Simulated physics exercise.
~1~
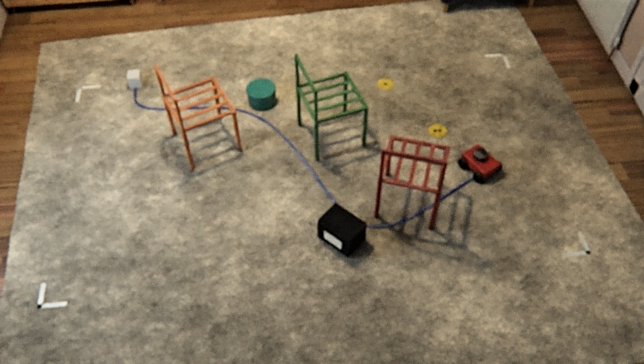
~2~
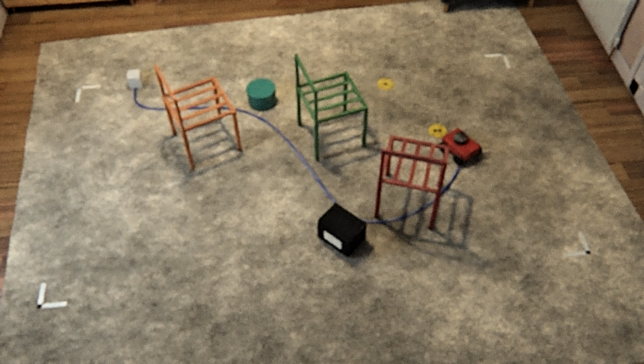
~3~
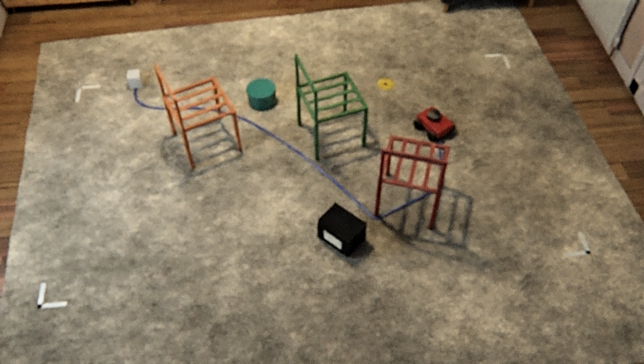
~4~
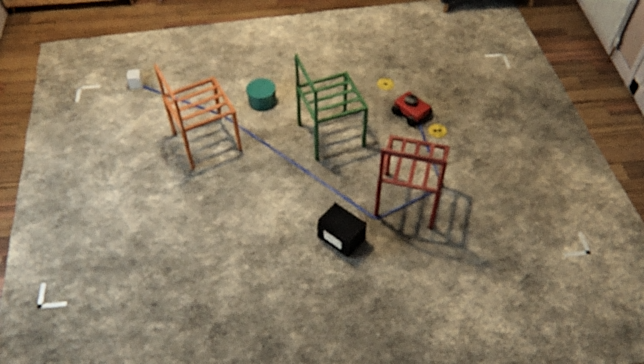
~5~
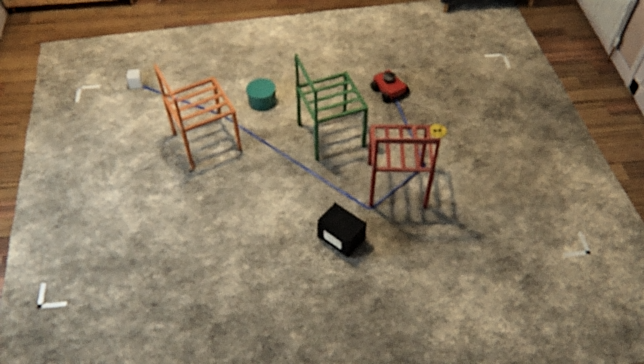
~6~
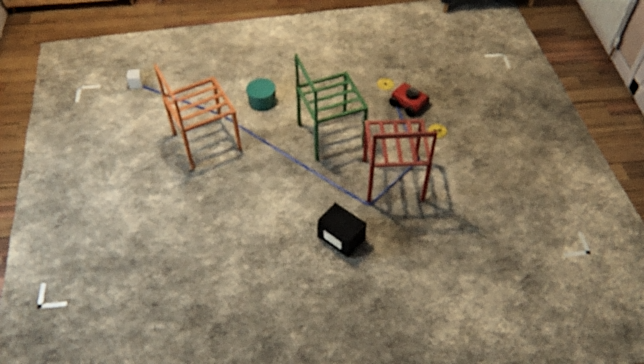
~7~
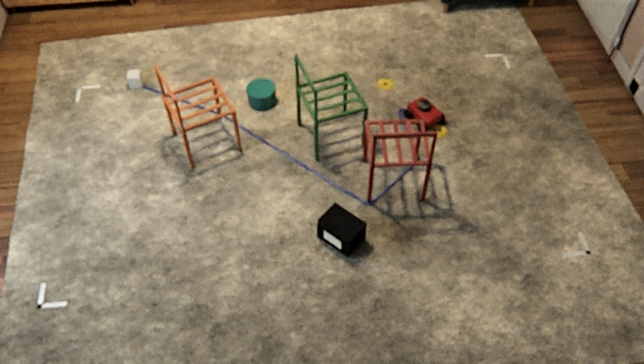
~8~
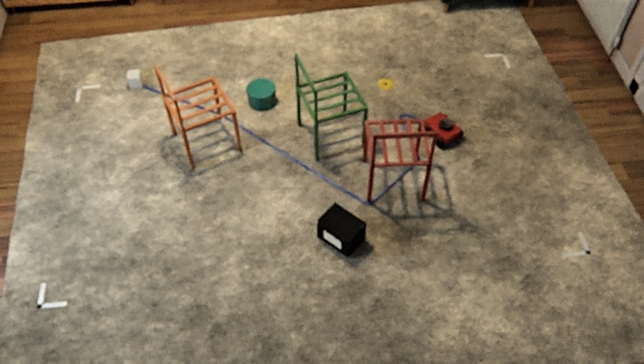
A grey mottled floor with white corner marks, bordered by wooden boards, is seen from a high, fixed view. An orange chair stands at left, a teal bucket and a green chair near the upper middle, a black carton below centre and a red chair to its right. A thin blue lead winds from a small white block at upper left to a red cart at right. The cart moves up and left past the yellow marks, pulling the lead straight and shifting the red chair slightly up and left. It then backs down and right, stopping beside the displaced chair, while the others stay put.
